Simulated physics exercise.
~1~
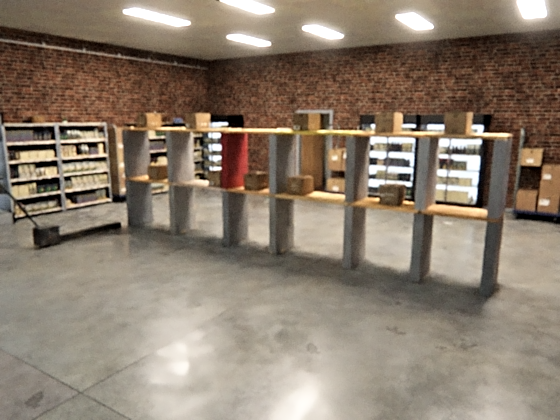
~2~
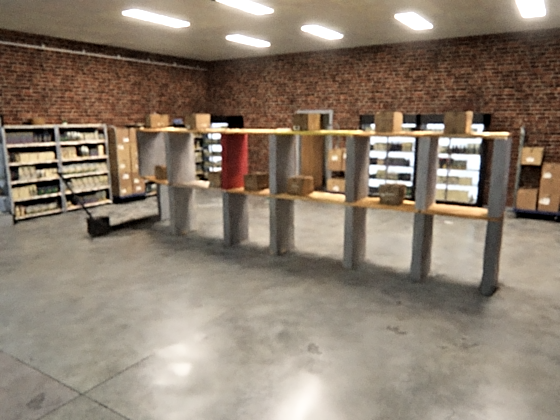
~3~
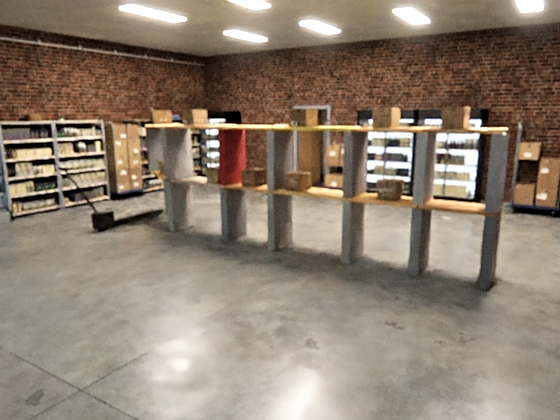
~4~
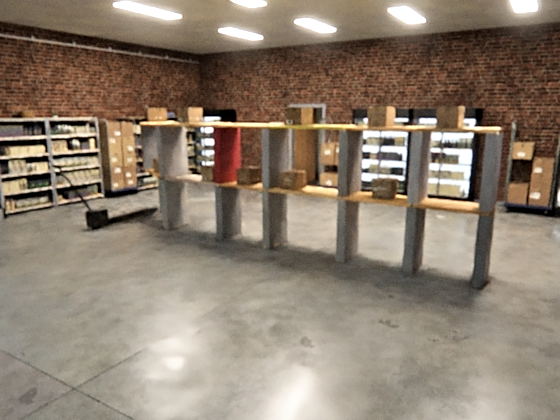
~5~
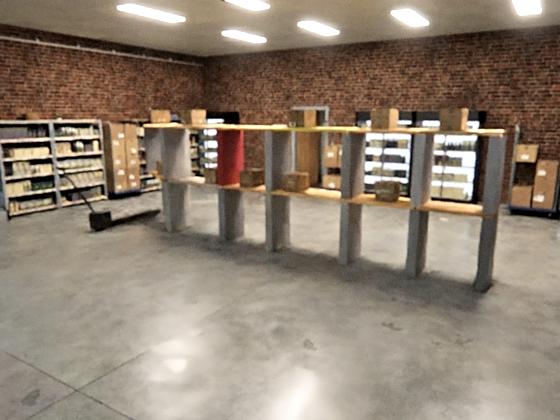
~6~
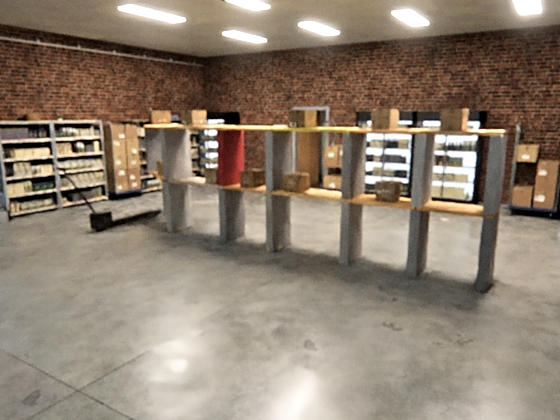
In a brick-walled storeroom, a floor jack slides right into a long shelf, which stays standing.
